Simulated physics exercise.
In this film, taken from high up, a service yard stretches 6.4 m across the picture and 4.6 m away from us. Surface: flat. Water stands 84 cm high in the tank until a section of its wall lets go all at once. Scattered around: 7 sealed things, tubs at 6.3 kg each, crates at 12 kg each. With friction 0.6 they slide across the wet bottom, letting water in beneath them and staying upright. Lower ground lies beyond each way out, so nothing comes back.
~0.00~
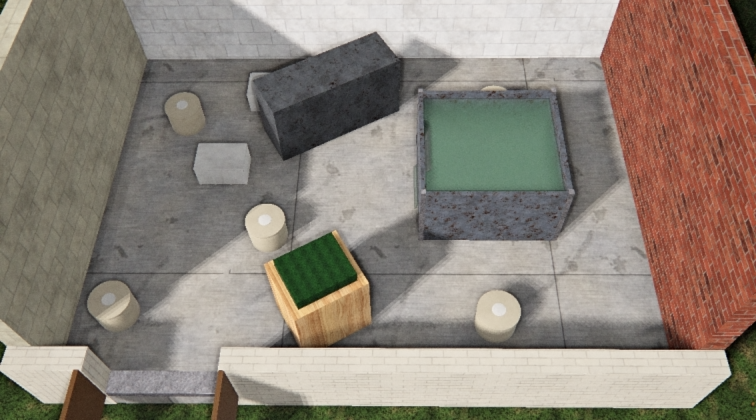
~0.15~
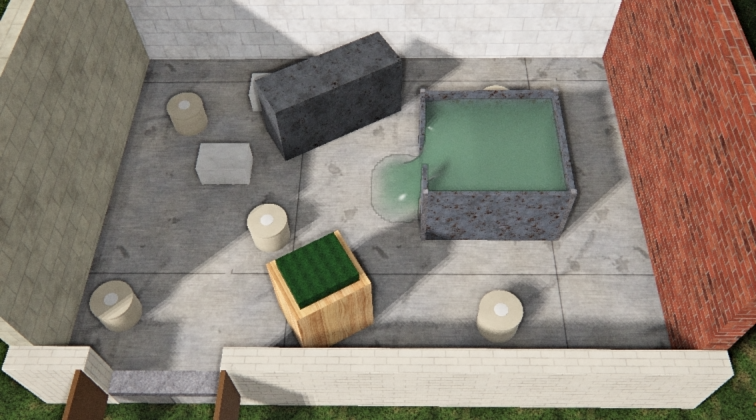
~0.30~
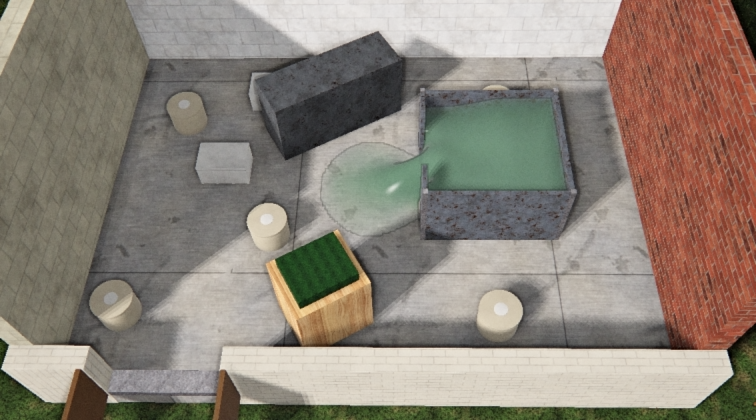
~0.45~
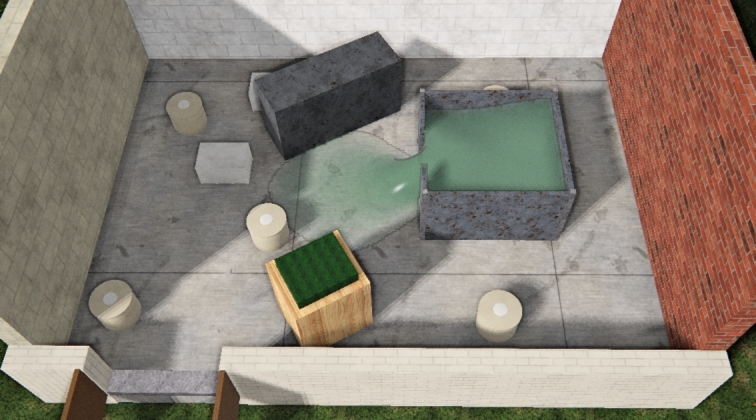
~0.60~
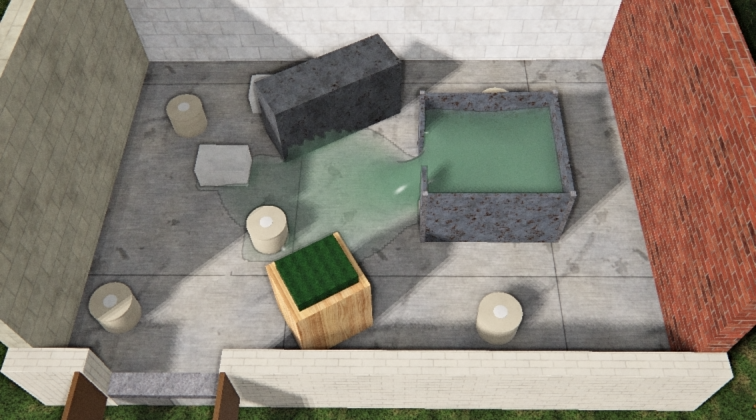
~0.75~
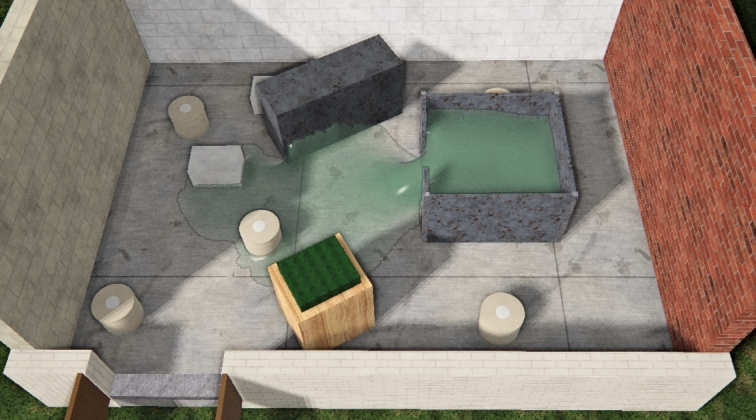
Greenish water poured from the left side of a raised stone tank and spread leftward across the paved yard, flowing around a pale tub and a small crate, which both shifted slightly.
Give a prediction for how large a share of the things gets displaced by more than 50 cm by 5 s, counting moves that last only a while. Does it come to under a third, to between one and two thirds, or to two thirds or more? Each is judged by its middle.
Between one and two thirds.
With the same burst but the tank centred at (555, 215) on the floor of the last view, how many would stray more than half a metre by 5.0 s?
Then 4 of them would.
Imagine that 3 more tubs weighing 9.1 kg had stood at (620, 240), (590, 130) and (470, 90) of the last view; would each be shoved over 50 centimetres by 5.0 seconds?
Going through them, I'd say falls short, falls short and finally falls short.
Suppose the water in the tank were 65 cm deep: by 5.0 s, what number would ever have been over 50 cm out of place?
Count: 3.
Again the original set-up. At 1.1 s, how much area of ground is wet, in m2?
Flooded: Near 10.0 m2.
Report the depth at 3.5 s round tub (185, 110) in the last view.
About 4 cm.
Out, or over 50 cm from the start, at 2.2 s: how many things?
My count gives 2.
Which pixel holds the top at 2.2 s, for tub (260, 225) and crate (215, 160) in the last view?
Roughly (85, 293), then roughly (146, 126).
After 1.1 s 2 of 7 are over 50 cm from their spots; 0 afloat.
After 2.2 s 2 of 7 are over 50 cm from their spots; 3 afloat.
After 3.5 s 3 of 7 are over 50 cm from their spots; 1 afloat.
After 5.0 s 4 of 7 are over 50 cm from their spots, and 4 have been at some point; 3 afloat.
